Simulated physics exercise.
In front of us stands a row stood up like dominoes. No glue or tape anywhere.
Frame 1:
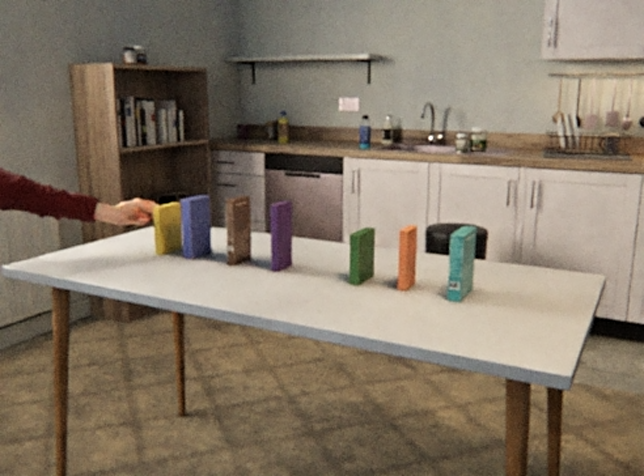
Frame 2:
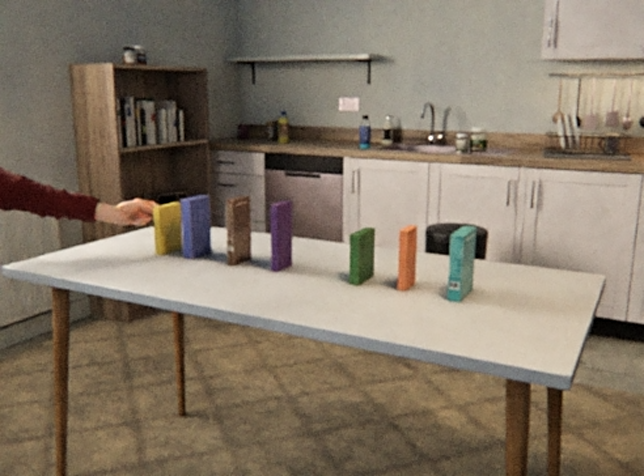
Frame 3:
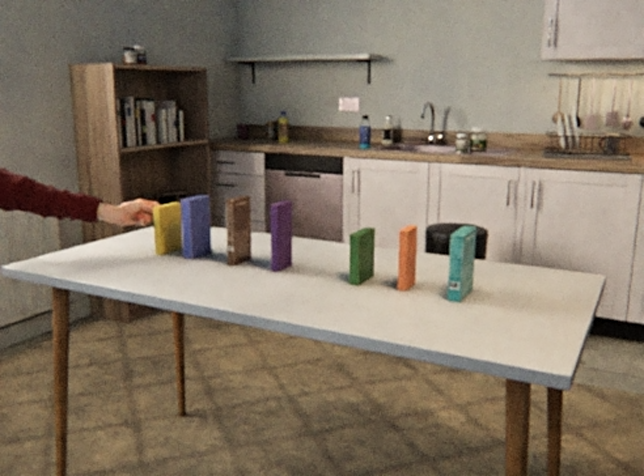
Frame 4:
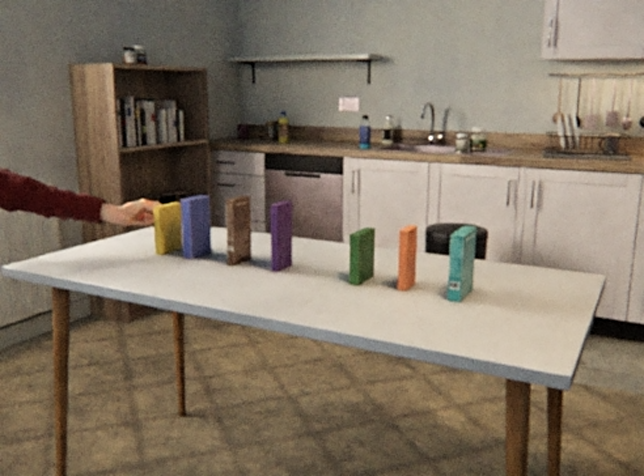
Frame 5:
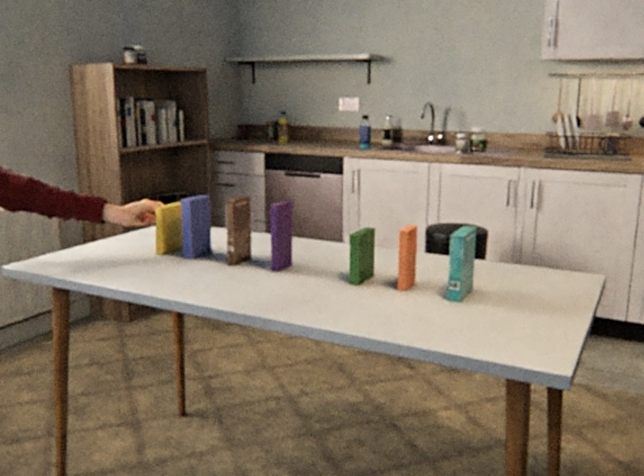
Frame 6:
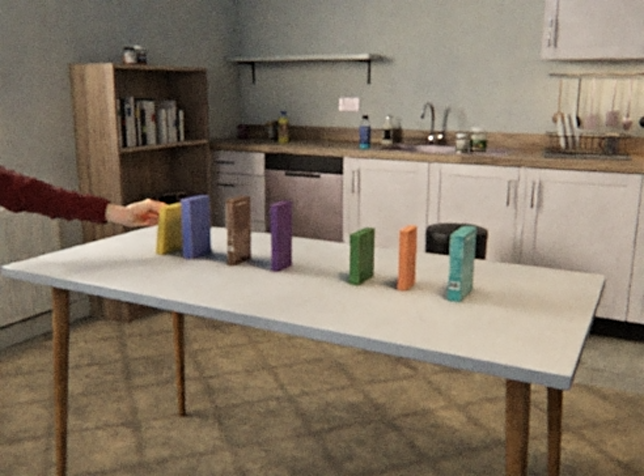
A hand at the left tilts the yellow block slightly rightward toward the blue block.
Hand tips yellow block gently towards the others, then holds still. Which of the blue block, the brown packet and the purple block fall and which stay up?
One by one: The blue block goes down; the brown packet goes down; the purple block goes down.
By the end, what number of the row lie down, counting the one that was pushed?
4 of them.
Then, 0.60 s after the last picture, yellow block 76° over; blue block tipped 69° from how it was near (223, 244); brown packet tipped 33° from how it was near (256, 235).
Then, 0.70 s after the last picture, yellow block 76° over; blue block on its side near (225, 250); brown packet tipped 58° from how it was near (272, 246); purple block tipped 37° from how it was near (299, 243).
At rest, tipped over on the table, brown packet, blue block and purple block; the other 2 in place. Seen from the same camera at the end, blue block near (226, 251), brown packet near (280, 259).
